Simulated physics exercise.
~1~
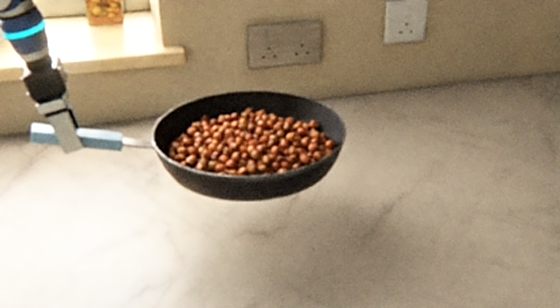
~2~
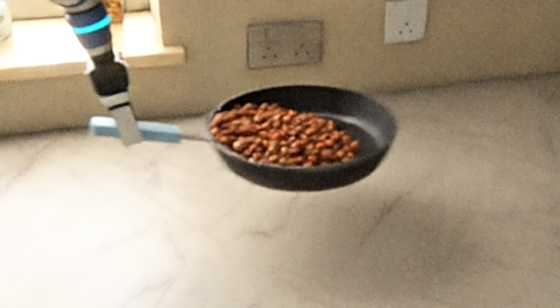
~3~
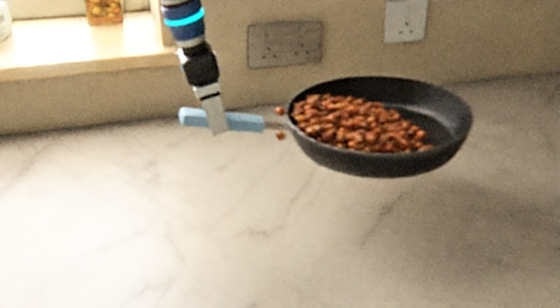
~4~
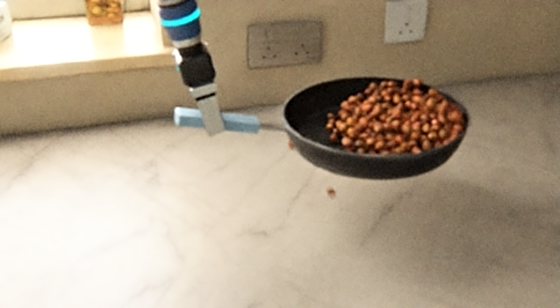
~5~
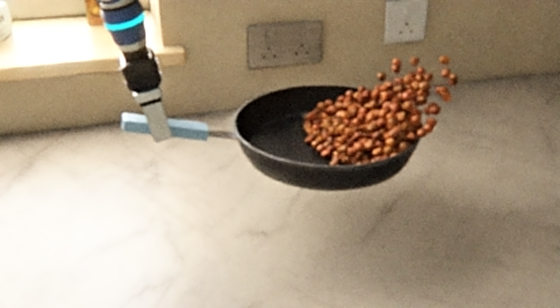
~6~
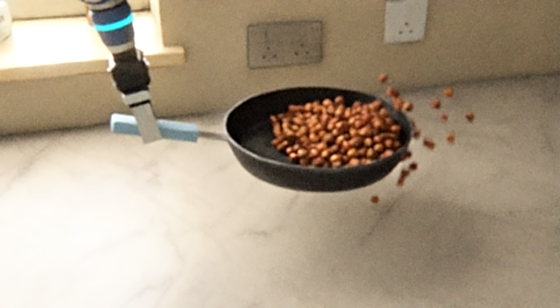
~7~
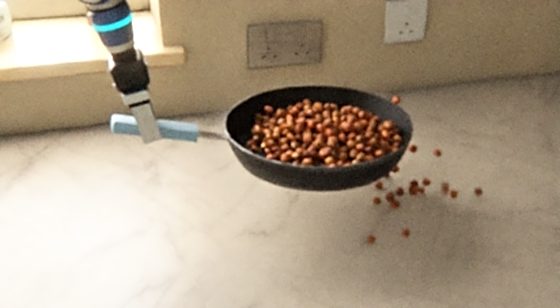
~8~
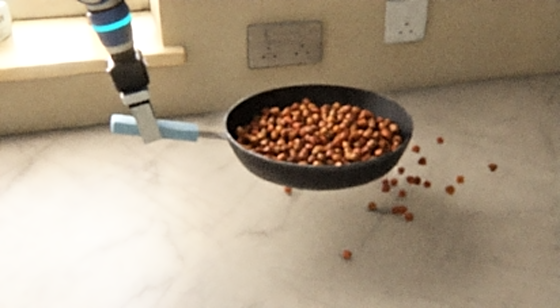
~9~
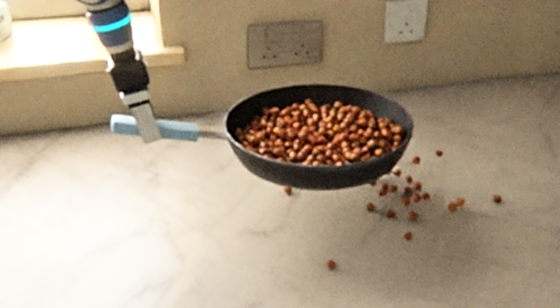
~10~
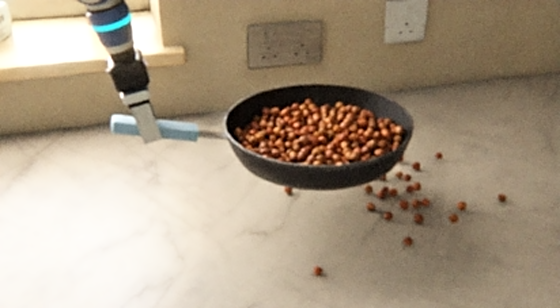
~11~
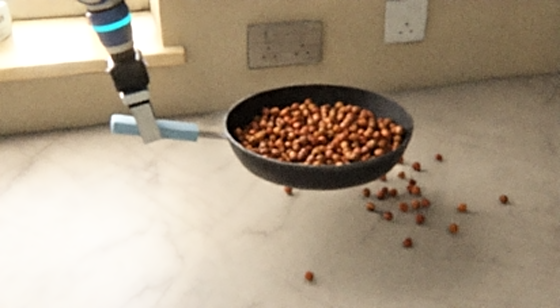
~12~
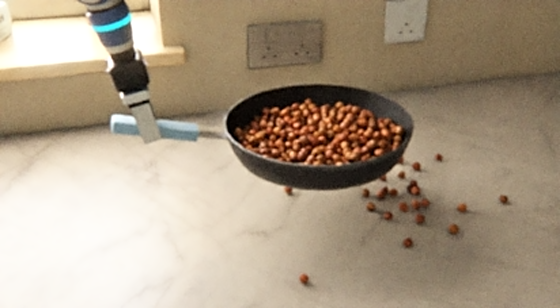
A robot arm jerks a pan of hazelnuts right, then left, spilling some onto the counter.
